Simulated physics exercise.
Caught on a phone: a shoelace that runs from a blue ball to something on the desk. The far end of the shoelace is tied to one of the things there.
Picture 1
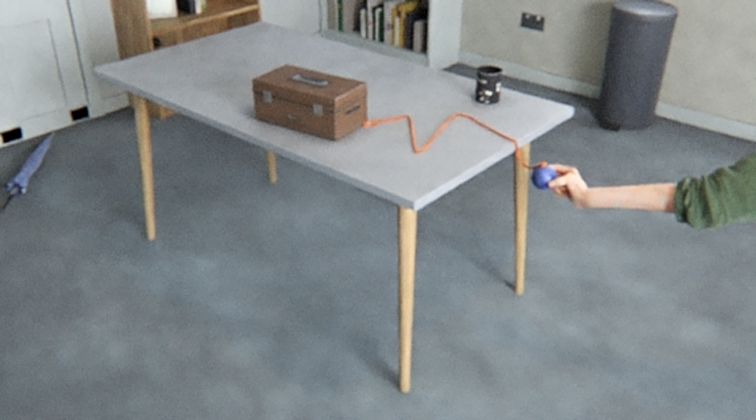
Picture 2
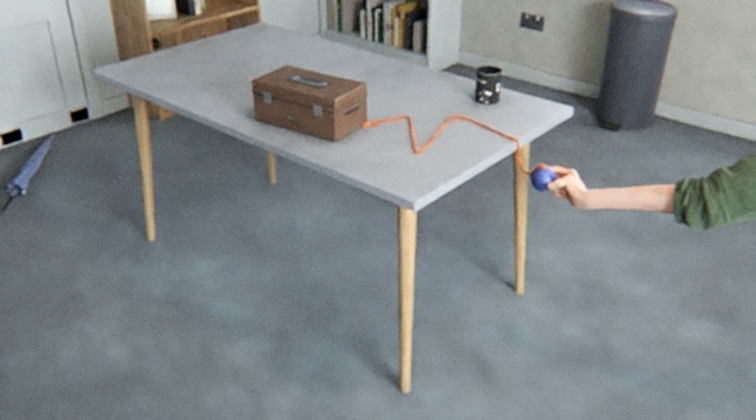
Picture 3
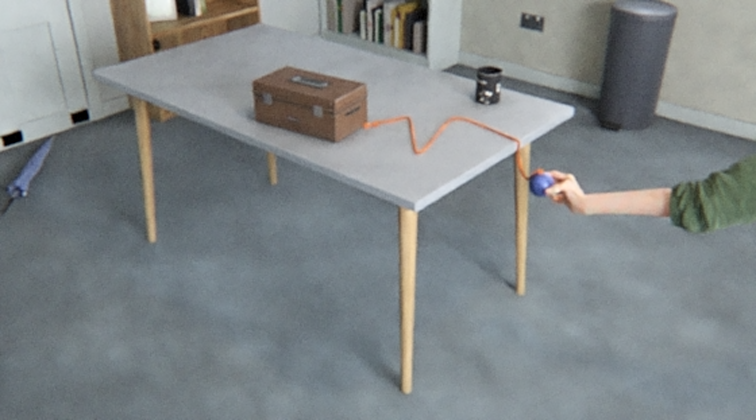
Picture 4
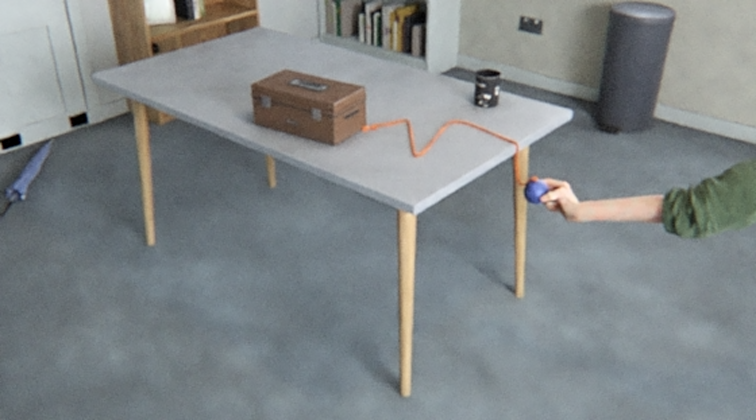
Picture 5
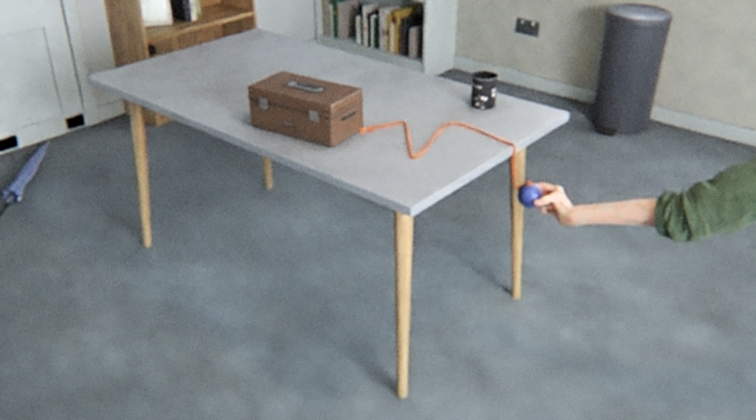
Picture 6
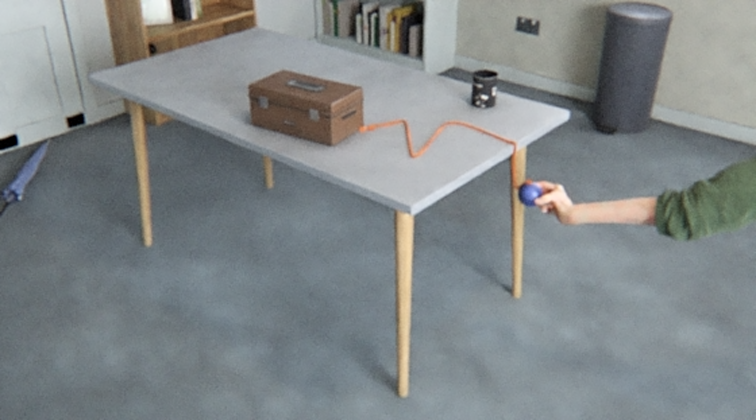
We see a hand holding a blue ball on an orange shoelace that runs slackly across a grey table to a brown toolbox, near a black cup; the hand lowers the ball slightly and moves it a little left.
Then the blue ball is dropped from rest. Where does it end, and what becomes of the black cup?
Outcome: The blue ball lands on the floor, the black cup keeps its place.
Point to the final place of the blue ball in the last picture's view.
At about (506, 346).
Then, 0.84 s after the last picture, ball on the floor near (508, 346); toolbox unmoved; cup unmoved.
Then, 1.64 s after the last picture, ball on the floor near (507, 346); toolbox unmoved; cup unmoved.
At rest, ball on the floor near (507, 346); toolbox unmoved; cup unmoved. The blue ball drops all the way and the black cup stays on top.
